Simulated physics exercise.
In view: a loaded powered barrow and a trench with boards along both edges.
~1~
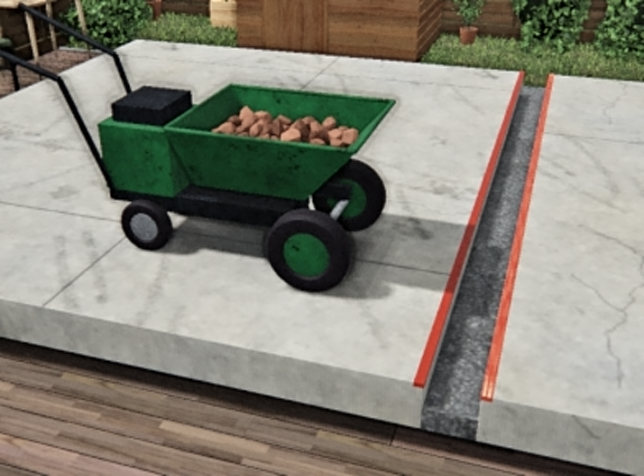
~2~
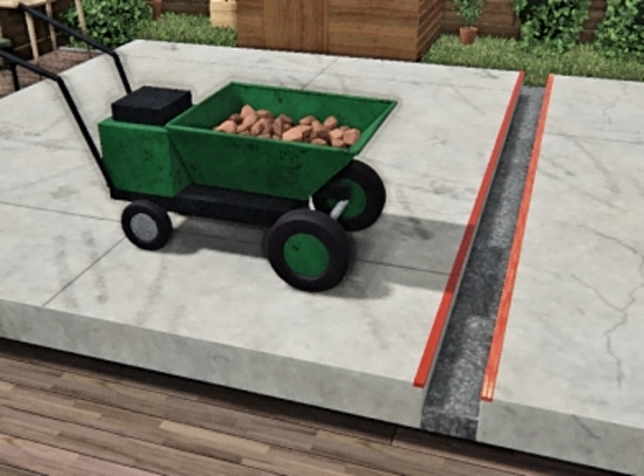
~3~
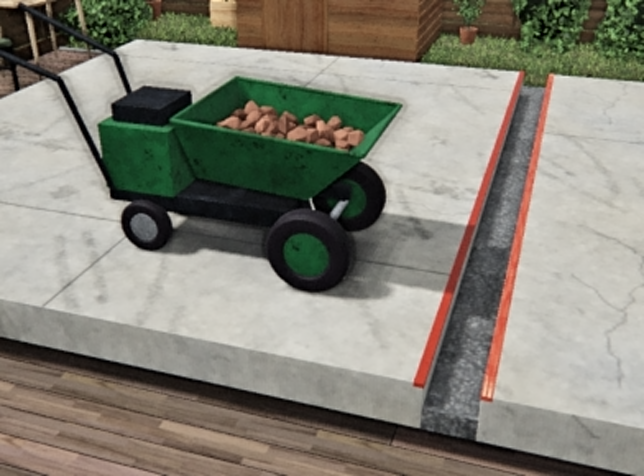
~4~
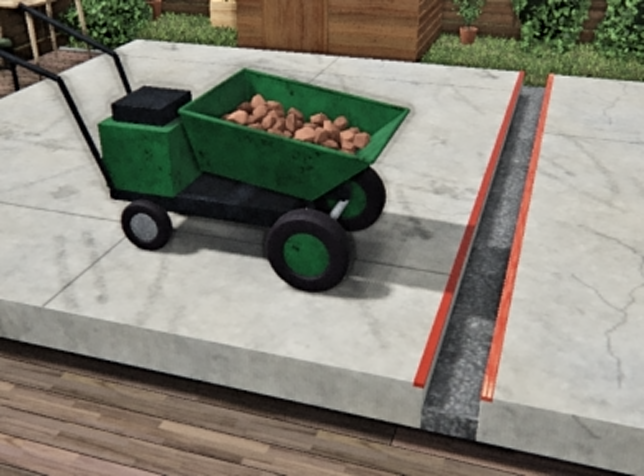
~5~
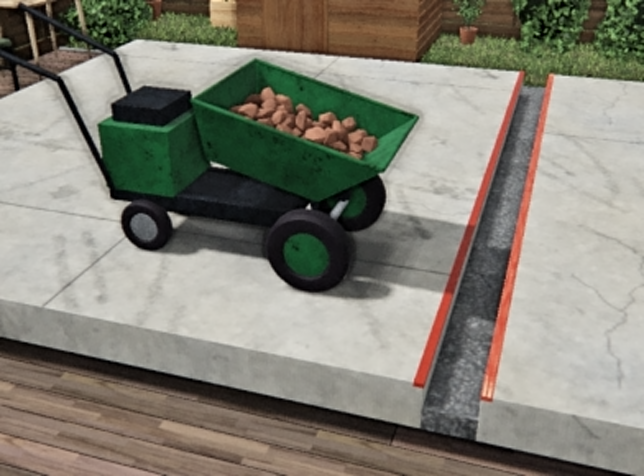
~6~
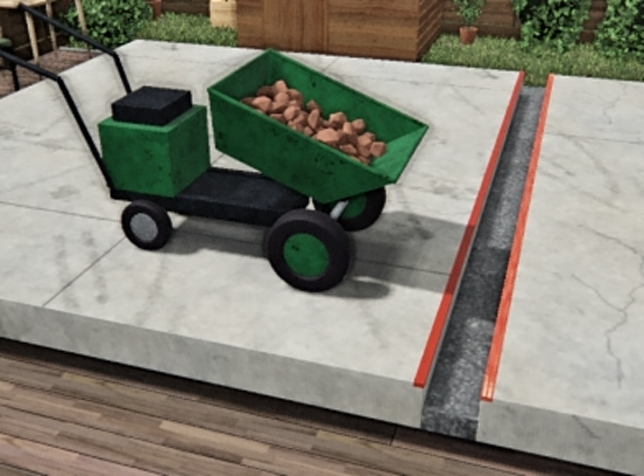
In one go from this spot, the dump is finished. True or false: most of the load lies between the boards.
True.
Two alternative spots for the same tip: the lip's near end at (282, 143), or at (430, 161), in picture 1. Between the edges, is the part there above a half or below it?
First under half, then not half.
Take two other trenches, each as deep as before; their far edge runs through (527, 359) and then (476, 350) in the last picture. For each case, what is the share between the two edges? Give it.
Result, try 1: 80 in a hundred; try 2: 50 in a hundred.
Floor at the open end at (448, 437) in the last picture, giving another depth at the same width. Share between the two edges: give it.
About 80 %.
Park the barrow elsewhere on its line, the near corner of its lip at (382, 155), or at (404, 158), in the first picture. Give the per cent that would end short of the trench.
0 and 0 in a hundred, in that order.
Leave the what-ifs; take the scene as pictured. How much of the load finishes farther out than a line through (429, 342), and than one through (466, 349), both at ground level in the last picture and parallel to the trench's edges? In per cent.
I reckon some 80 per cent and some 40 per cent.
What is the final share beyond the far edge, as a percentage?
About 10 %.
Soon, skip tipped steeply; all in the skip.
A while on, skip tipped right over; most in the skip; a small part short of the trench; a small part in or heaped over the trench.
Towards the end, skip tipped right over; about a quarter in the skip; a small part short of the trench; about two thirds in or heaped over the trench; a small part beyond it.
Finally, skip tipped right over; about a quarter in the skip; a small part short of the trench; about two thirds in or heaped over the trench; a small part beyond it.
